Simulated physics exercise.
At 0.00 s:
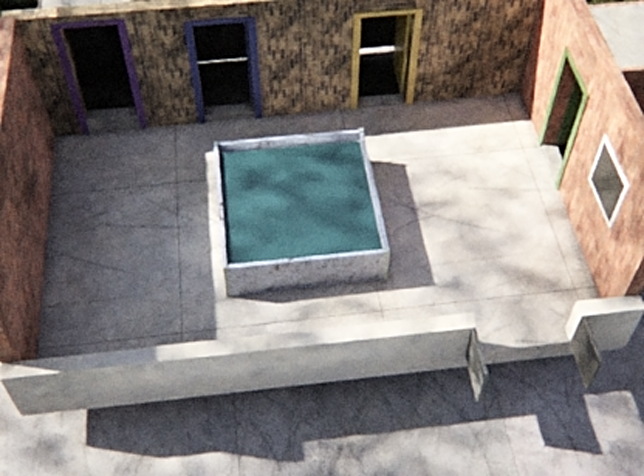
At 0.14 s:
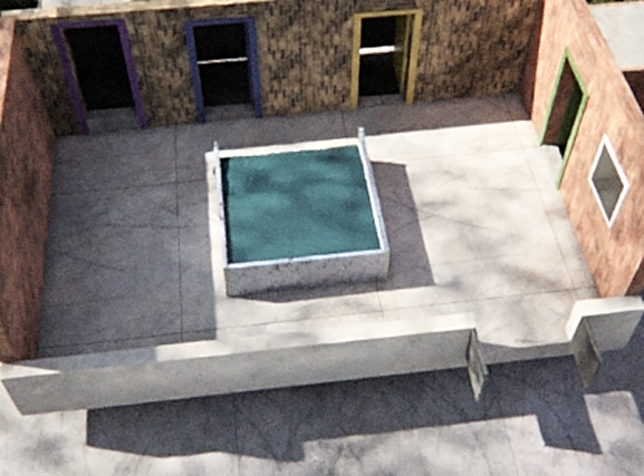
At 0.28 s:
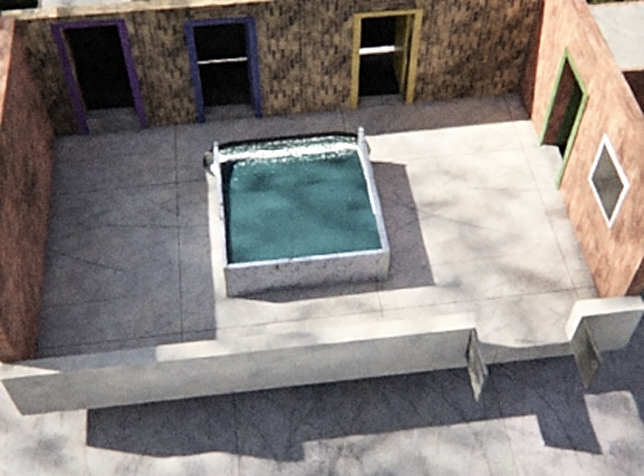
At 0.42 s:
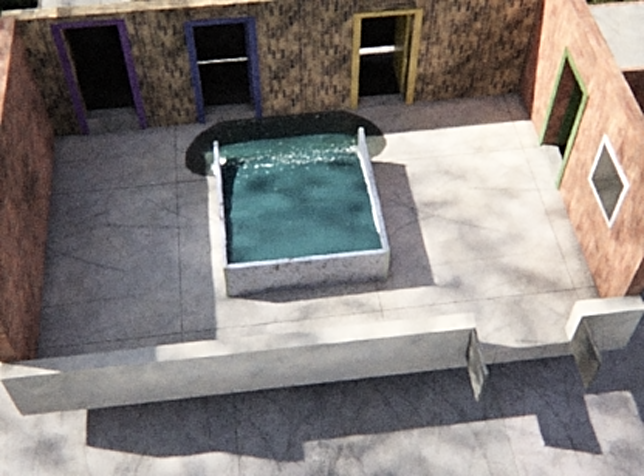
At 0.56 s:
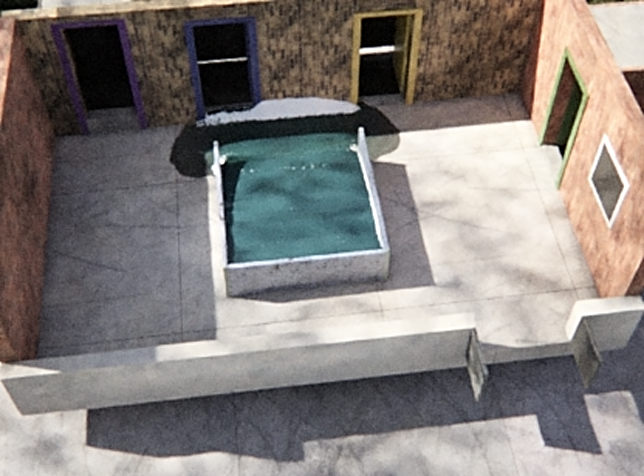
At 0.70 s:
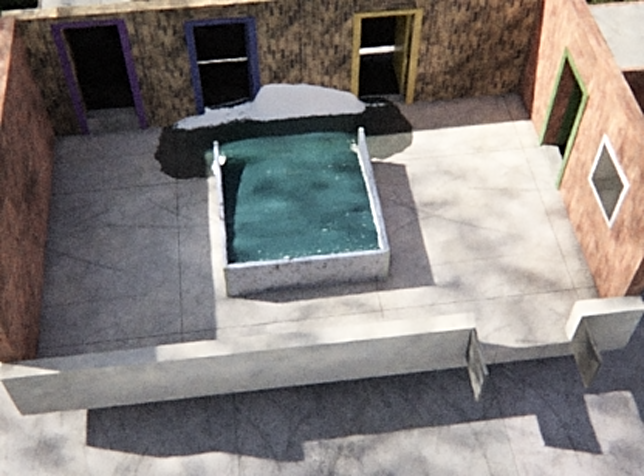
A raised tank of still, green water sat in a walled courtyard until its far side dropped open, and water poured out behind it, spreading across the floor toward the colored doorways.
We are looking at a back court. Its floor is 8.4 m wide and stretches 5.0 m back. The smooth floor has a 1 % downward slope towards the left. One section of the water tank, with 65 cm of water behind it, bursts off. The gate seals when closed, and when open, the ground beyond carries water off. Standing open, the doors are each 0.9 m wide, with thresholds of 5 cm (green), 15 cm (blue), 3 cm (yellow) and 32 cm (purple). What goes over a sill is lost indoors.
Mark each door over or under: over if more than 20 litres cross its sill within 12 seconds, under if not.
Marks: Green door: Over; blue door: Over; yellow door: Over; purple door: Under.
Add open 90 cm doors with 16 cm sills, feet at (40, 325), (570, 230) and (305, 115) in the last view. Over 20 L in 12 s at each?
The first one doesn't reach it, the second one doesn't reach it, and the third one exceeds it.
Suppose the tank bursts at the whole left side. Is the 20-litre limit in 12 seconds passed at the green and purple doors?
So green ends up past the limit and purple ends up short of it.
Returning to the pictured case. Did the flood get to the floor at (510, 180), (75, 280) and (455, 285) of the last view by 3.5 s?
Soaked, soaked, untouched.
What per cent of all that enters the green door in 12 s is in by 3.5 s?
Around 30 percent.
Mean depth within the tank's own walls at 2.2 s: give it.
I'd put the mean depth near 25 centimetres.
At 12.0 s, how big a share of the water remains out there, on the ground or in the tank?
Still there: Roughly 72 %.
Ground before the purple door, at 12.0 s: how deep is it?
Some 8.5 centimetres of depth.
After 1.4 s water covers 15 % of the floor and is deepest (50 cm) near (290, 121); green door not reached, blue door 42 cm at the sill, 112 L in, yellow door 17 cm at the sill, 29 L in, purple door 6 cm at the sill, 0 L in.
After 2.2 s water covers 30 % of the floor and is deepest (42 cm) near (281, 129); green door not reached, blue door 39 cm at the sill, 261 L in, yellow door 16 cm at the sill, 91 L in, purple door 11 cm at the sill, 0 L in.
After 3.5 s water covers 50 % of the floor and is deepest (32 cm) near (56, 143); green door 13 cm at the sill, 19 L in, blue door 23 cm at the sill, 377 L in, yellow door 11 cm at the sill, 170 L in, purple door 10 cm at the sill, 0 L in.
After 7.0 s water covers 90 % of the floor and is deepest (17 cm) near (35, 388); green door 6 cm at the sill, 64 L in, blue door 9 cm at the sill, 395 L in, yellow door 6 cm at the sill, 227 L in, purple door 12 cm at the sill, 0 L in.
After 12.0 s water covers 95 % of the floor and is deepest (12 cm) near (238, 365); green door 3 cm at the sill, 65 L in, blue door 7 cm at the sill, 395 L in, yellow door 7 cm at the sill, 255 L in, purple door 8 cm at the sill, 0 L in.
